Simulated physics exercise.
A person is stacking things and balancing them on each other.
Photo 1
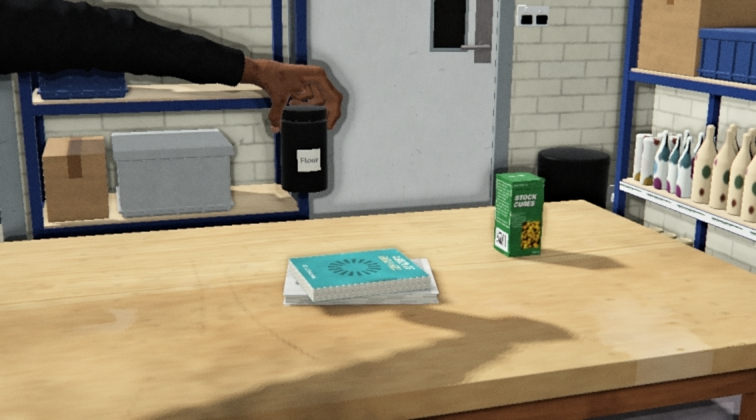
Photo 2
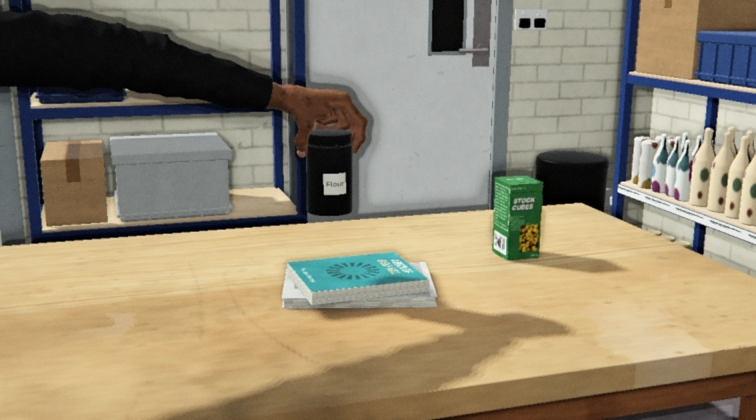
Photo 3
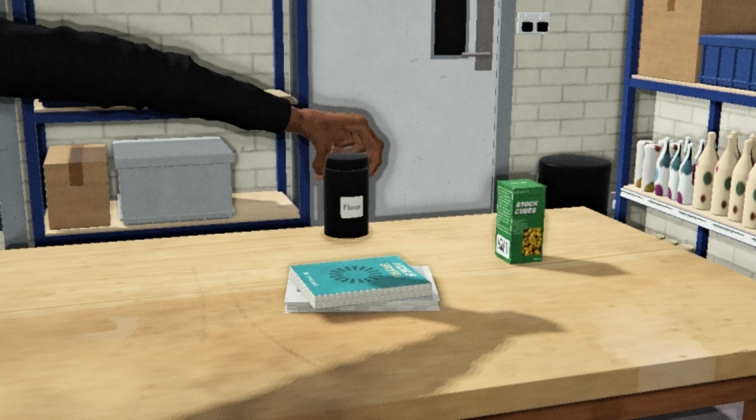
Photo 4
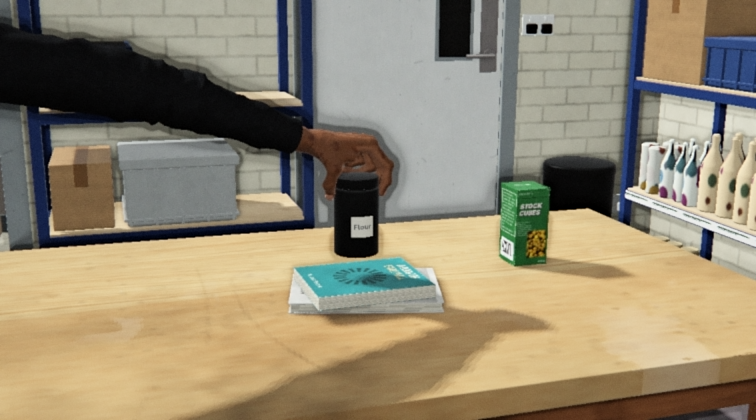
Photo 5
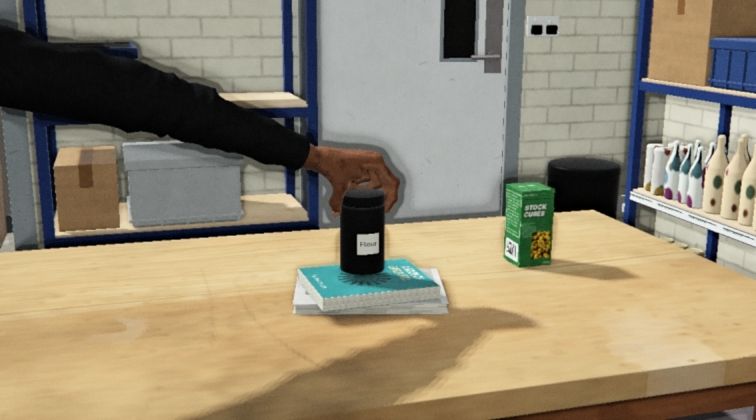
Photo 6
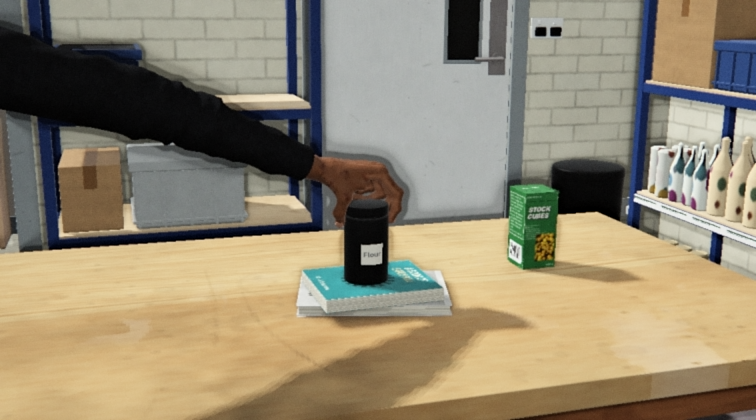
A storeroom with a pale brick wall, a grey door and blue-framed shelves is seen from across a wooden table, slightly above its top. A turquoise book lies on white paper or another book near the centre, with a green carton to its right. A dark-sleeved arm from the left carries a black jar rightward and down onto the turquoise book, still holding it, as the view shifts slightly.
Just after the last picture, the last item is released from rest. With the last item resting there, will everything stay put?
Secure.
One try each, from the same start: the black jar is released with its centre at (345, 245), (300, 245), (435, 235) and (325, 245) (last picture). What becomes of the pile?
Result per try: First still standing, second toppled, third toppled, fourth still standing.
Then, 0.90 s after the last picture, nothing has stirred.
Then, 1.70 s after the last picture, black jar resting near (366, 242).
At rest, all 4 in place. Seen from the same camera at the end, black jar near (366, 242). The pile stays up.
